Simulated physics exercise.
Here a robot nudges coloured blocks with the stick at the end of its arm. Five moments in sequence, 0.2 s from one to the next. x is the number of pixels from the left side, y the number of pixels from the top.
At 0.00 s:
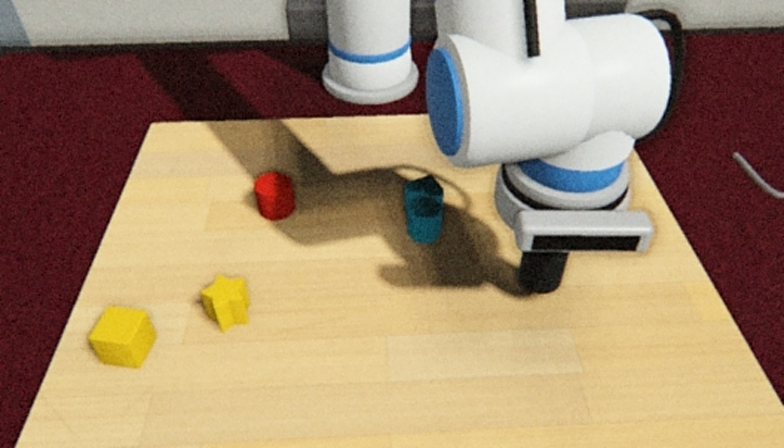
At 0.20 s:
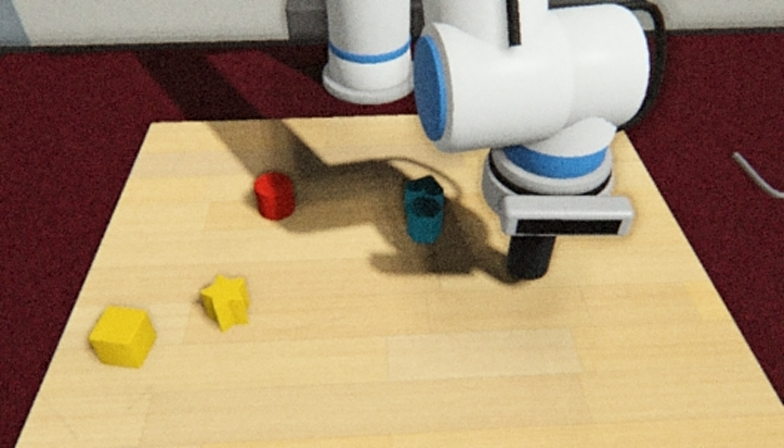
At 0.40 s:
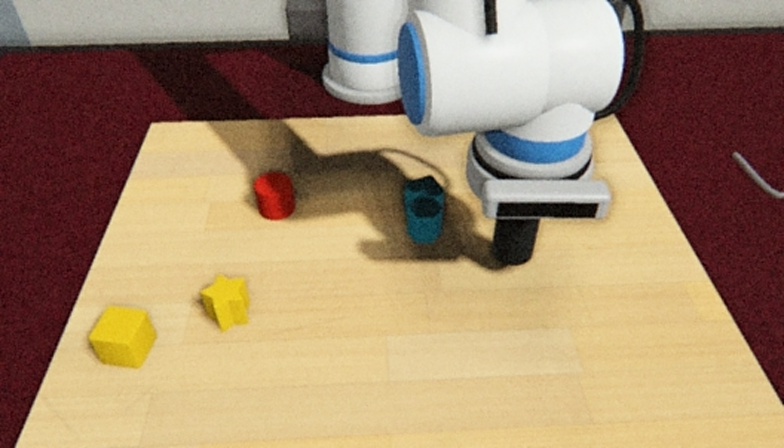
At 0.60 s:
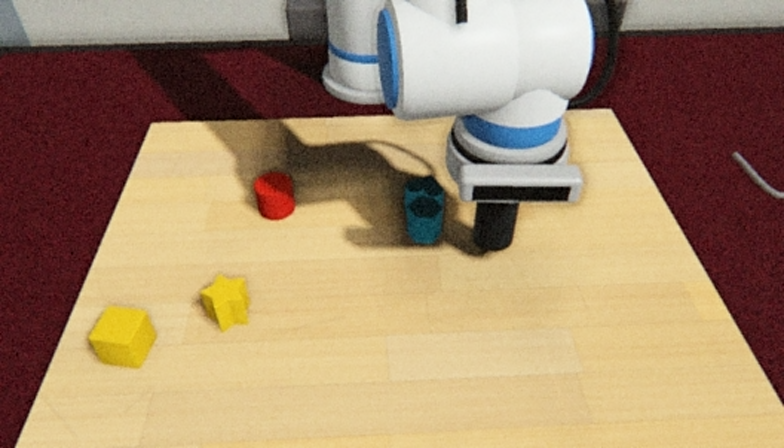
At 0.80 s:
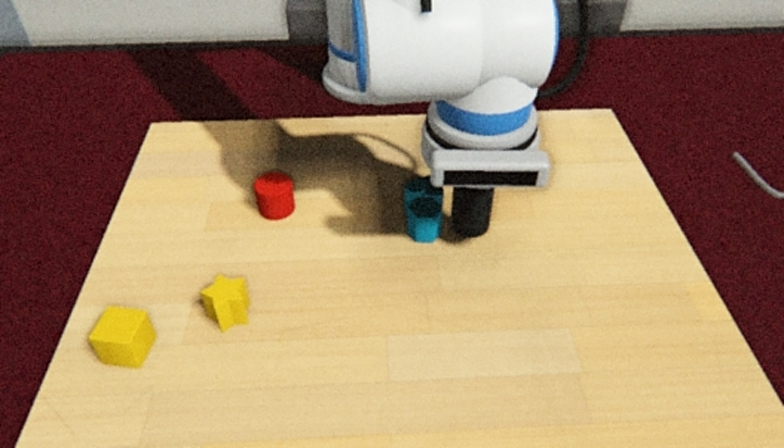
The clip opens on a wooden table with a red block and two yellow ones at left, two turquoise blocks near the middle, and a white robot arm holding a black stick to their right. The arm glides steadily left and slightly back, bringing the stick close beside the turquoise blocks, while every block stays still.
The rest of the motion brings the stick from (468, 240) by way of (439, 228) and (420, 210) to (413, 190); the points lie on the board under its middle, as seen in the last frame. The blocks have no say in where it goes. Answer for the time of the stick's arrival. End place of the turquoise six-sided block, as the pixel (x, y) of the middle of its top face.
At roughly (393, 200).
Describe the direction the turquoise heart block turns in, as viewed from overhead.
Anticlockwise.
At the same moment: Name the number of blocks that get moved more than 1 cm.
I'd put the number at two.
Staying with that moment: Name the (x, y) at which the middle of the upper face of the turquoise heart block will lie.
Somewhere near (387, 152).
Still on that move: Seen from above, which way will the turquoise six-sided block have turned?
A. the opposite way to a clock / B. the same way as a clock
A: The opposite way to a clock.
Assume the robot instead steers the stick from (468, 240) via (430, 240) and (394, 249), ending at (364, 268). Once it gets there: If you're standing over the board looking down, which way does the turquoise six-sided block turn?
It turns clockwise.
On the path given first. One third of the way, stick (438, 212); turquoise six-sided block (404, 203), turned 35° anticlockwise; turquoise heart block (418, 180).
Two thirds of the way, stick (420, 195); turquoise six-sided block (393, 200), turned 65° anticlockwise; turquoise heart block (400, 164).
At the end, stick (413, 175); turquoise six-sided block (393, 200), turned 65° anticlockwise; turquoise heart block (387, 152), turned 35° anticlockwise.
